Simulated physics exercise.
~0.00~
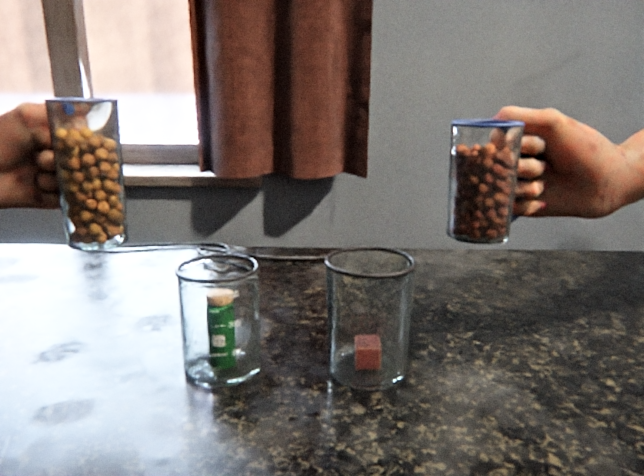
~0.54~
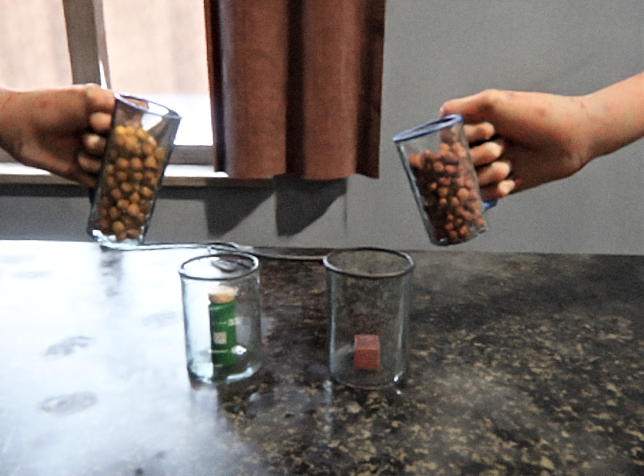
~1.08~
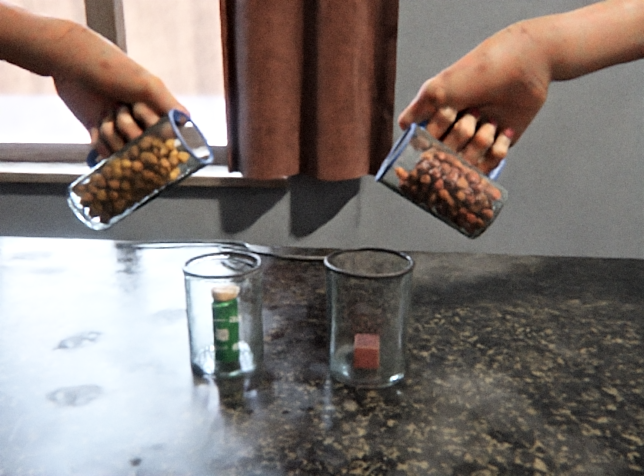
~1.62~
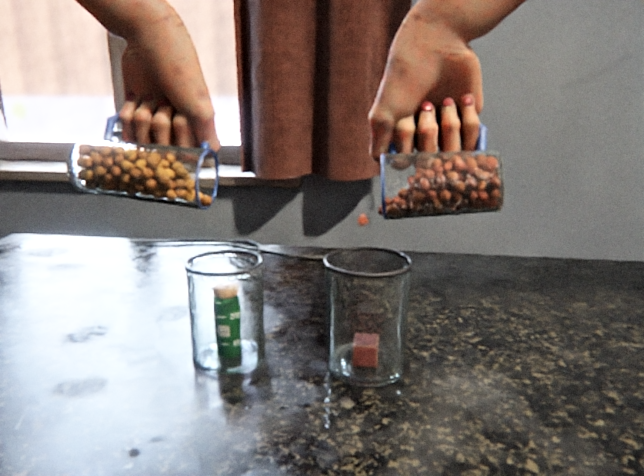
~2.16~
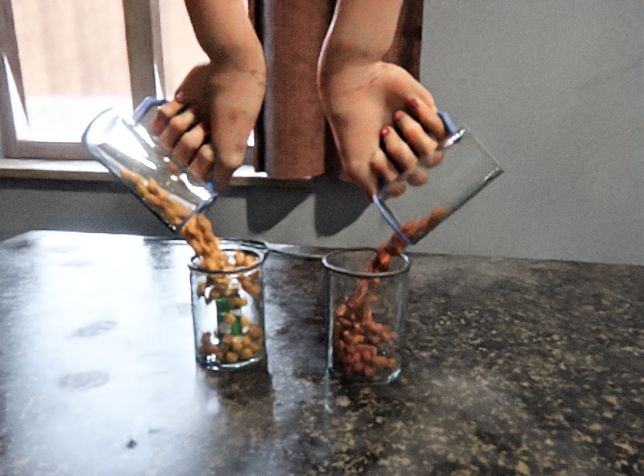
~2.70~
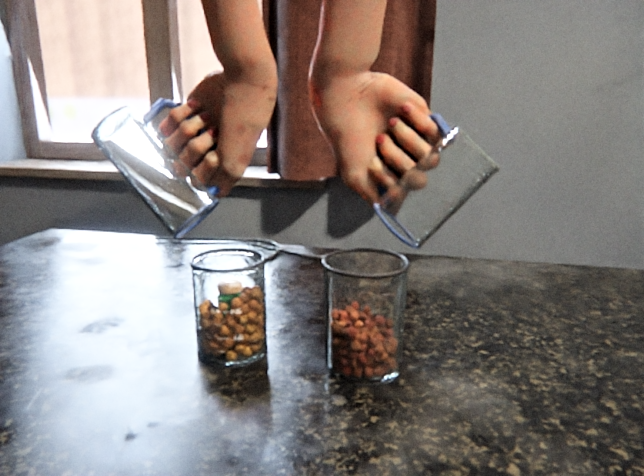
Two hands tip cups of brown pellets into glasses, leaving only the left object showing.
